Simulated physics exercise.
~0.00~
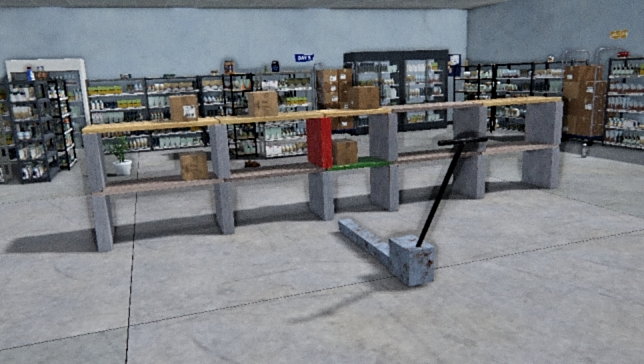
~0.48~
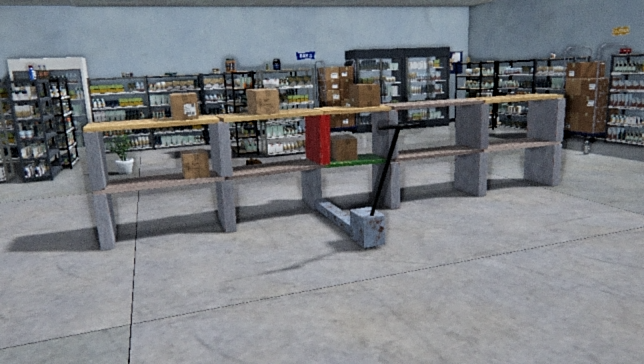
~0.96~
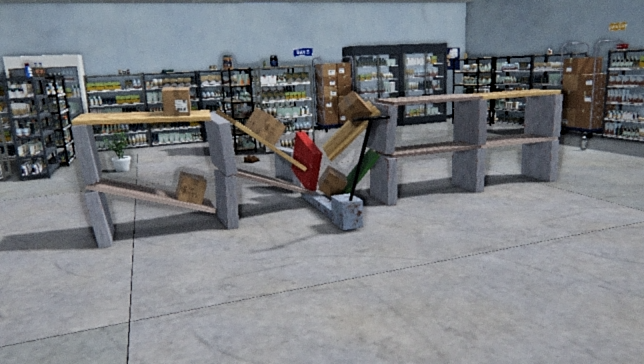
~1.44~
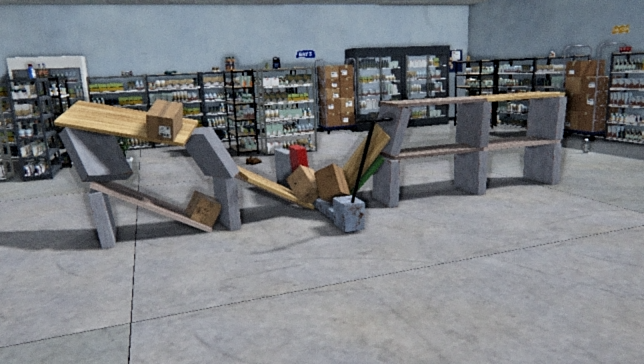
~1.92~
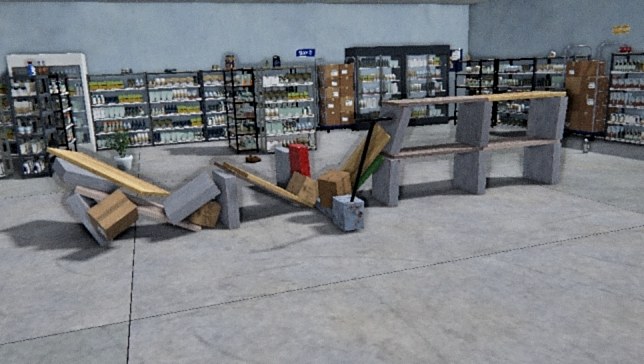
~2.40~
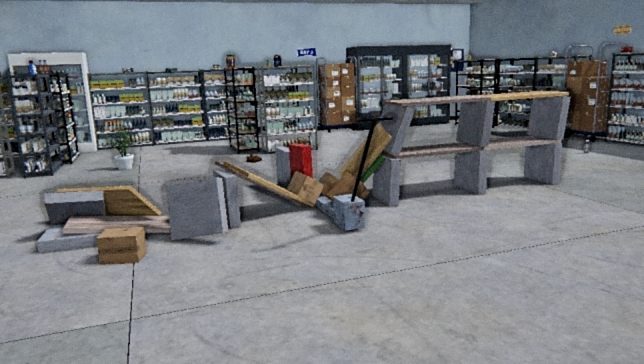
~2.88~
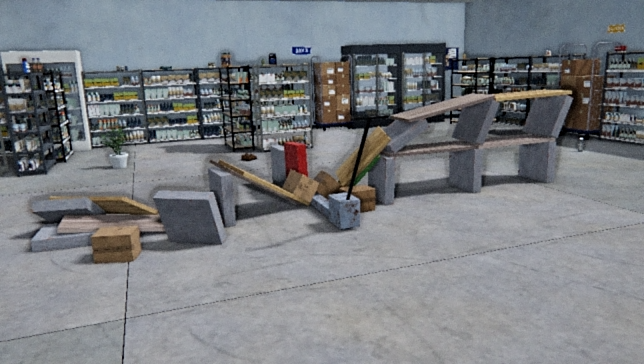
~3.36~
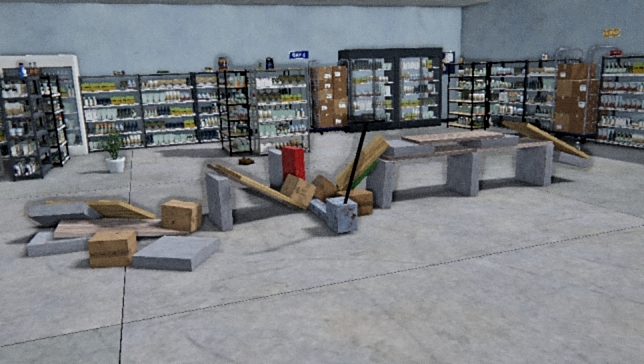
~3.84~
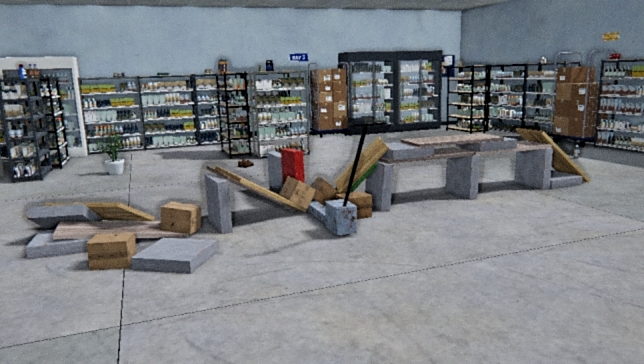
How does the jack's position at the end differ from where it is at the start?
At the start the jack is on the open floor in front of the rack, right of the middle. At the end it is farther left and farther back, in among the fallen boards and cartons at the middle of the rack.
A long two-tier rack of grey uprights and wooden boards, holding brown cartons, stands on a concrete floor before stocked shop shelves, seen from the front by a slightly swaying camera. A red upright and a green board mark its middle. A grey jack with a dark handle slides left and inward to the rack's foot, and the middle caves in, tipping boards and cartons. The left part then topples into a low heap. Last, the right part's upper tier leans right and drops. The lower right tier still stands, the green board slanting and the red piece nearly upright.
